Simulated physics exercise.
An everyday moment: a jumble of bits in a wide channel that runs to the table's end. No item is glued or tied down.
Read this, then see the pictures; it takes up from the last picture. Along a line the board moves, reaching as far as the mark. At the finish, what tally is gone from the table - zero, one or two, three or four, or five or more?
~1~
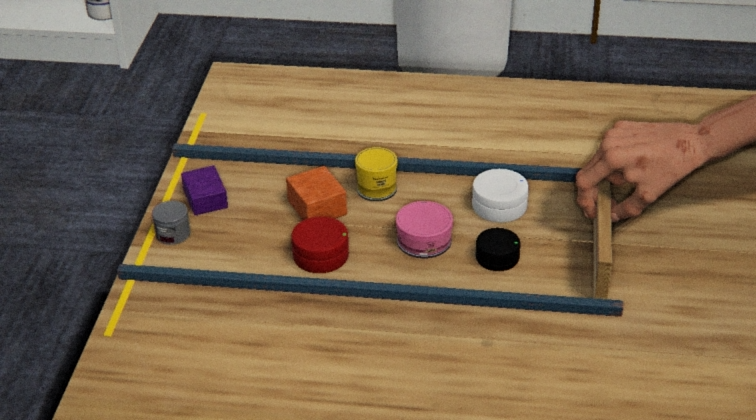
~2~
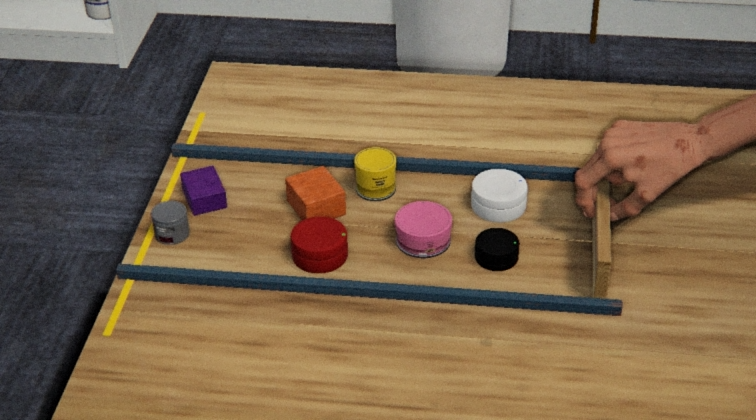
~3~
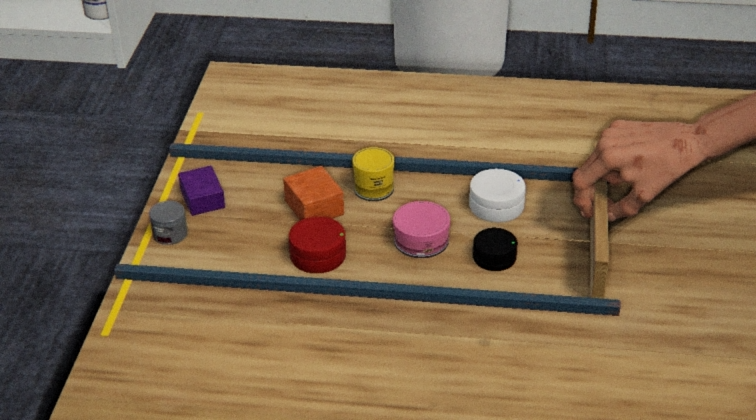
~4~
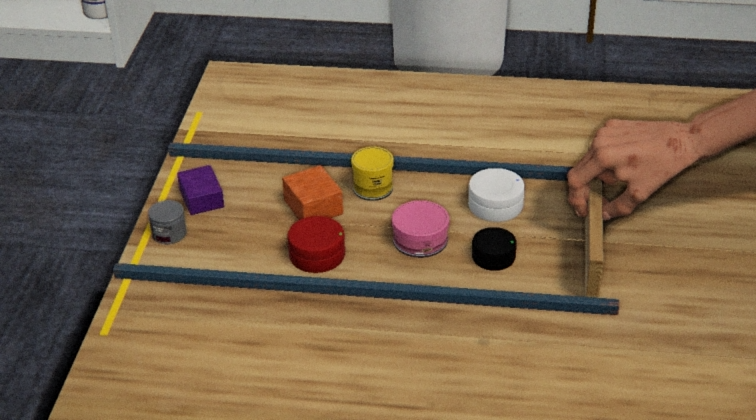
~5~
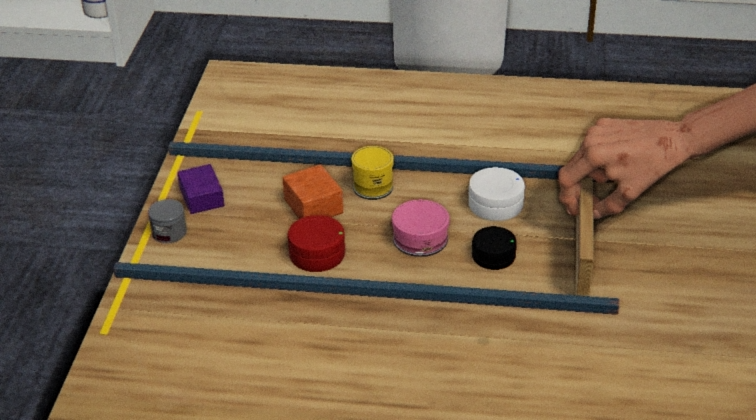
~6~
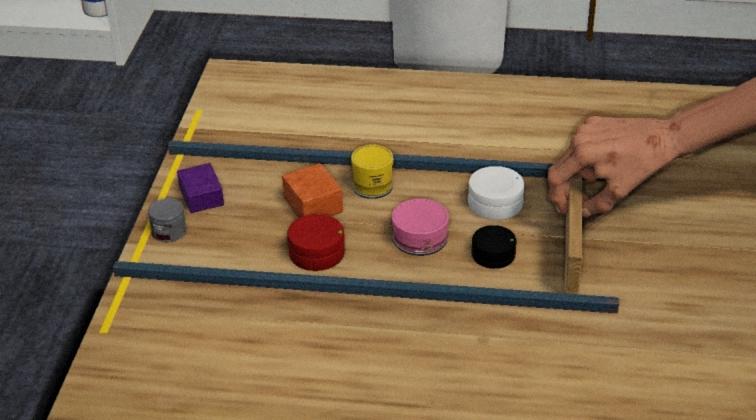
The tally gone is five or more.
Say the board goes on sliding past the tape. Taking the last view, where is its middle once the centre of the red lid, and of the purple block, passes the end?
The middle is at (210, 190) when it's the red lid, and at (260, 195) when it's the purple block.
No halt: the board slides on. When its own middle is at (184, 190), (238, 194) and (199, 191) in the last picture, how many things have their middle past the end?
Going through the three places, I get 5, 1 and 5.
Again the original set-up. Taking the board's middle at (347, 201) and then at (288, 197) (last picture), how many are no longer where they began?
The counts are 6 and 7.
Soon after, none off yet; grey tub at rest near (167, 221); purple block at rest near (200, 188); orange block at rest near (312, 194).
Then, none off yet; grey tub at rest near (167, 221); purple block moved about its own width near (168, 190); orange block moved well along near (216, 185).
At rest, the number that fall off is five or more; fallen, black lid, white lid, pink tin, yellow tin, red lid, orange block, purple block and grey tub.
